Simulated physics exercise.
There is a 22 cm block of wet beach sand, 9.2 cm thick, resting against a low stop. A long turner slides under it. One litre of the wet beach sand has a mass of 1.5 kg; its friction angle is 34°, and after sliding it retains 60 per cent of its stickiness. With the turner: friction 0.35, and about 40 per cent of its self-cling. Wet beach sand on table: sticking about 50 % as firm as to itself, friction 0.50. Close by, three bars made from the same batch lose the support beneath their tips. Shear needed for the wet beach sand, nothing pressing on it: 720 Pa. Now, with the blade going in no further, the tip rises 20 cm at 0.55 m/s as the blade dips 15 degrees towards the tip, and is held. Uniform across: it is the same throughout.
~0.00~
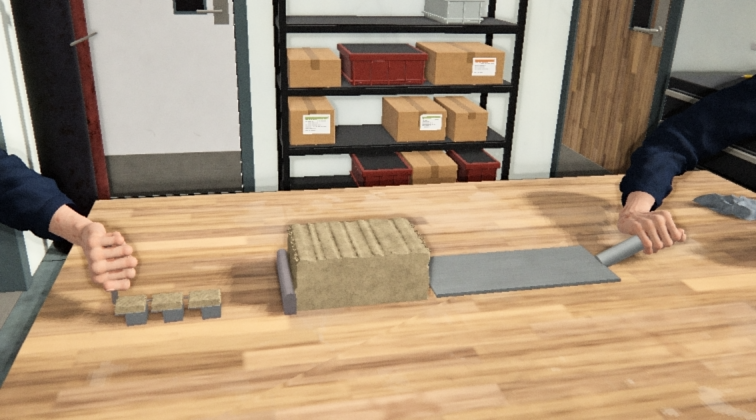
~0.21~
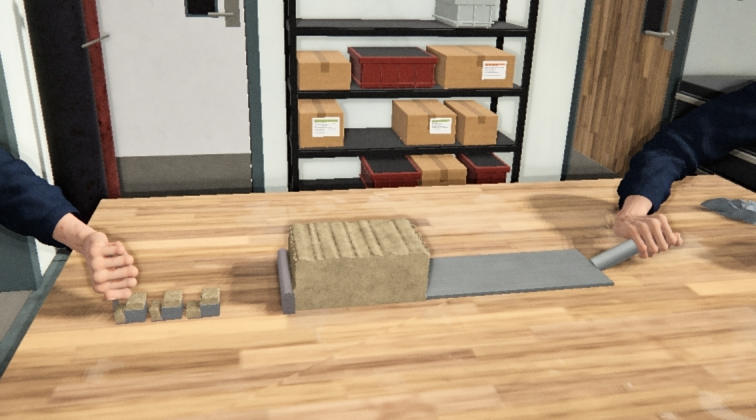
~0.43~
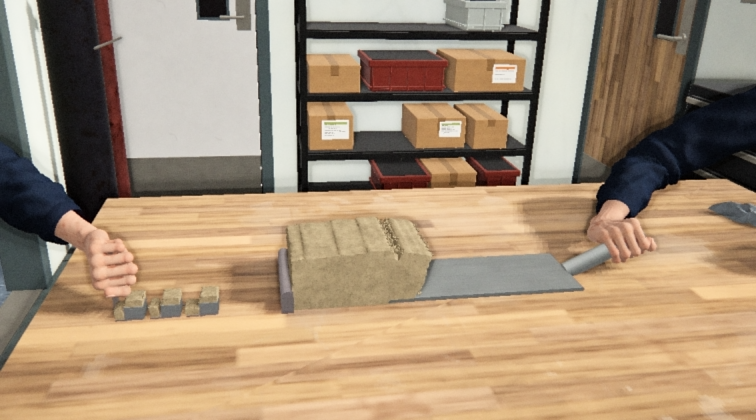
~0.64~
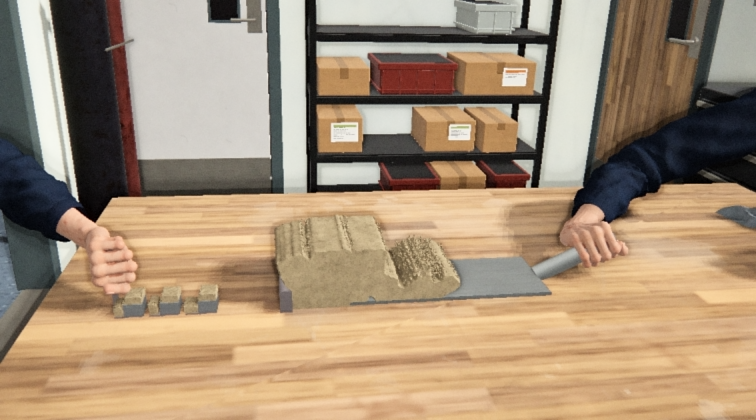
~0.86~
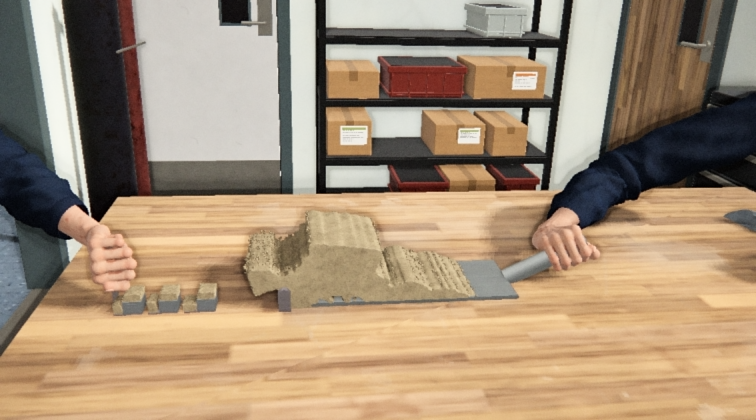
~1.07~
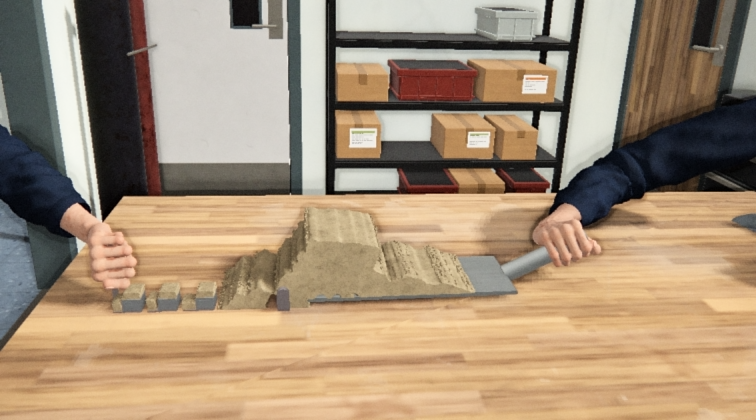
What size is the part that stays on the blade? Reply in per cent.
53 %.
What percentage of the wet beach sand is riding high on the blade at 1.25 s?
Share at that time: About 65 %.
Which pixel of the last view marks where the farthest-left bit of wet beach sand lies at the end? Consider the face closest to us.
(182, 310) or thereabouts.
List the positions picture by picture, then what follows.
The first picture shows handle end of the blade at (621, 281), not yet moved; crest of the wet beach sand at (328, 260); drop of the bar ends 0, 0, 0 (left to right).
The second picture shows handle end of the blade at (614, 285), moved 1.9 cm; crest of the wet beach sand at (359, 257); drop of the bar ends 2.3 cm, 2.4 cm, 2.1 cm (left to right).
The third picture shows handle end of the blade at (584, 290), moved 8.3 cm; crest of the wet beach sand at (386, 251); drop of the bar ends 2.3 cm, 2.4 cm, 2.1 cm (left to right).
The fourth picture shows handle end of the blade at (551, 294), moved 15 cm; crest of the wet beach sand at (347, 250); drop of the bar ends 2.3 cm, 2.4 cm, 2.1 cm (left to right).
The fifth picture shows handle end of the blade at (518, 298), moved 21 cm; crest of the wet beach sand at (317, 244); drop of the bar ends 2.3 cm, 2.4 cm, 2.1 cm (left to right).
The sixth picture shows handle end of the blade at (517, 294), moved 21 cm; crest of the wet beach sand at (306, 240); drop of the bar ends 2.3 cm, 2.4 cm, 2.1 cm (left to right).
After 1.25 s, the tip is 10 cm up.
After 1.47 s, the tip is 20 cm up and 76 % is riding high on the blade.
After 1.68 s, the tip is 20 cm up and 53 % is riding high on the blade.
After 1.89 s, the tip is 20 cm up and 53 % is riding high on the blade.
After 2.00 s, the tip is 20 cm up and 53 % is riding high on the blade.
